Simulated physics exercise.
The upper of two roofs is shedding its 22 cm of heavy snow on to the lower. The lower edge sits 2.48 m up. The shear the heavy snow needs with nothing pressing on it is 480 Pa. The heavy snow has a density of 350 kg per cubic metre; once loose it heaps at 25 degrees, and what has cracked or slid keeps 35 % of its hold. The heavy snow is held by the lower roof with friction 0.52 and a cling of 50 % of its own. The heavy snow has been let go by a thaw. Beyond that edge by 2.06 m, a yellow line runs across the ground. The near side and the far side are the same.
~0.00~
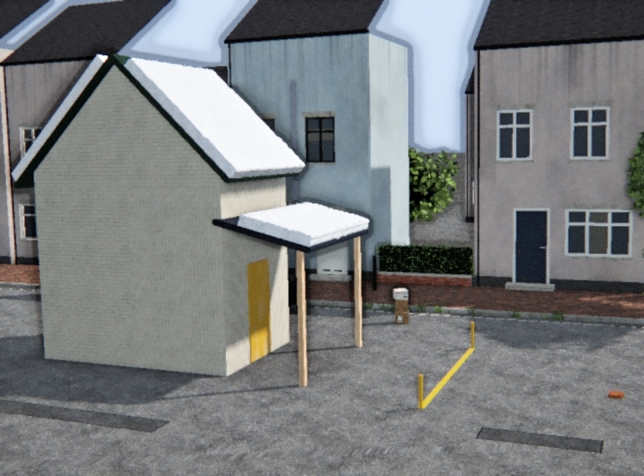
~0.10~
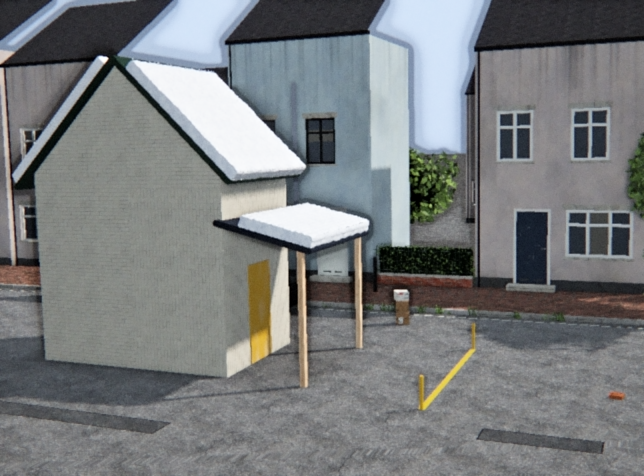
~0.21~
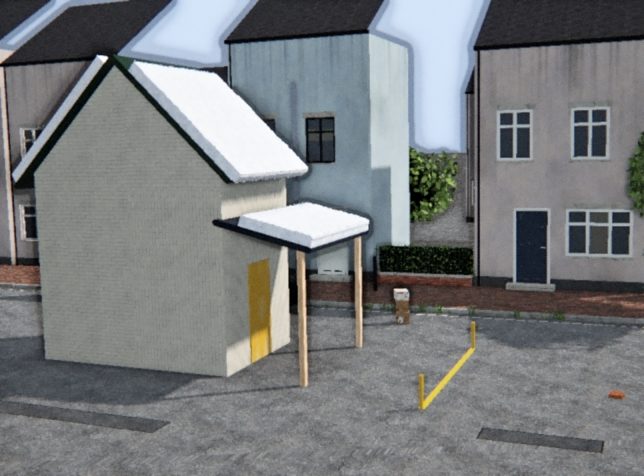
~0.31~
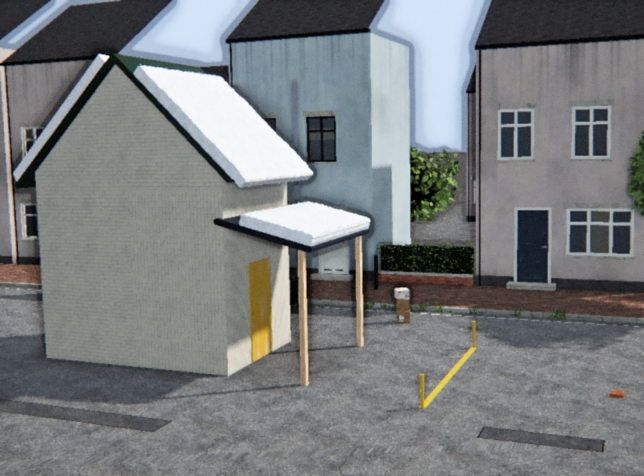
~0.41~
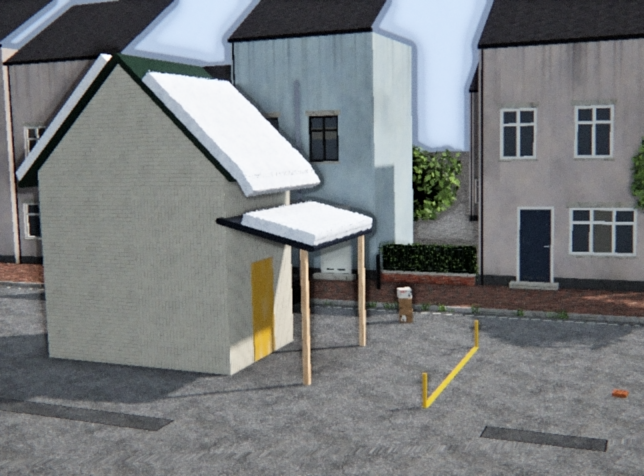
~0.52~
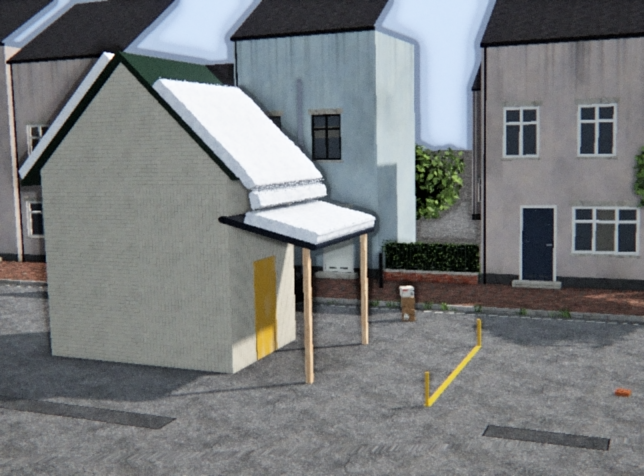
The clip opens on a small pale brick building with thick snow on its pitched roof and on the canopy above its yellow door. The roof snow creeps down the slope toward the canopy, baring a strip of green roof near the ridge, then cracks across its lower part just above the canopy.
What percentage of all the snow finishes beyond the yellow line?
About 21 %.
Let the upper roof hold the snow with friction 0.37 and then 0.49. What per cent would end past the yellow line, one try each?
I'd say 12 %, followed by 6 %.
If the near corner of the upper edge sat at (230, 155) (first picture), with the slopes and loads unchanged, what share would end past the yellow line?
40 %.
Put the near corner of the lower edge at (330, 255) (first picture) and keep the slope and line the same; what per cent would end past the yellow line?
Share past the line: Close to 12 %.
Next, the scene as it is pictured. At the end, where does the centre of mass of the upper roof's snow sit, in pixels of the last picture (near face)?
It comes out near (383, 338), give or take.
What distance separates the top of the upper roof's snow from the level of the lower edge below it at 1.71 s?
About 0.6 m.
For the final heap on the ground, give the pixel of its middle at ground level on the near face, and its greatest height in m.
Middle around (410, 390); height roughly 0.3 m.
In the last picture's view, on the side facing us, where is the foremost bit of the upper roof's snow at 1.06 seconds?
Pixel: Approx. (324, 230).
After 1.06 s, none is below the lower edge and 0 % is past the line.
After 1.71 s, 45 % is below the lower edge and 0 % is past the line.
After 2.35 s, 61 % is below the lower edge and 20 % is past the line.
After 3.00 s, 61 % is below the lower edge and 21 % is past the line.
After 3.10 s, 61 % is below the lower edge and 21 % is past the line.
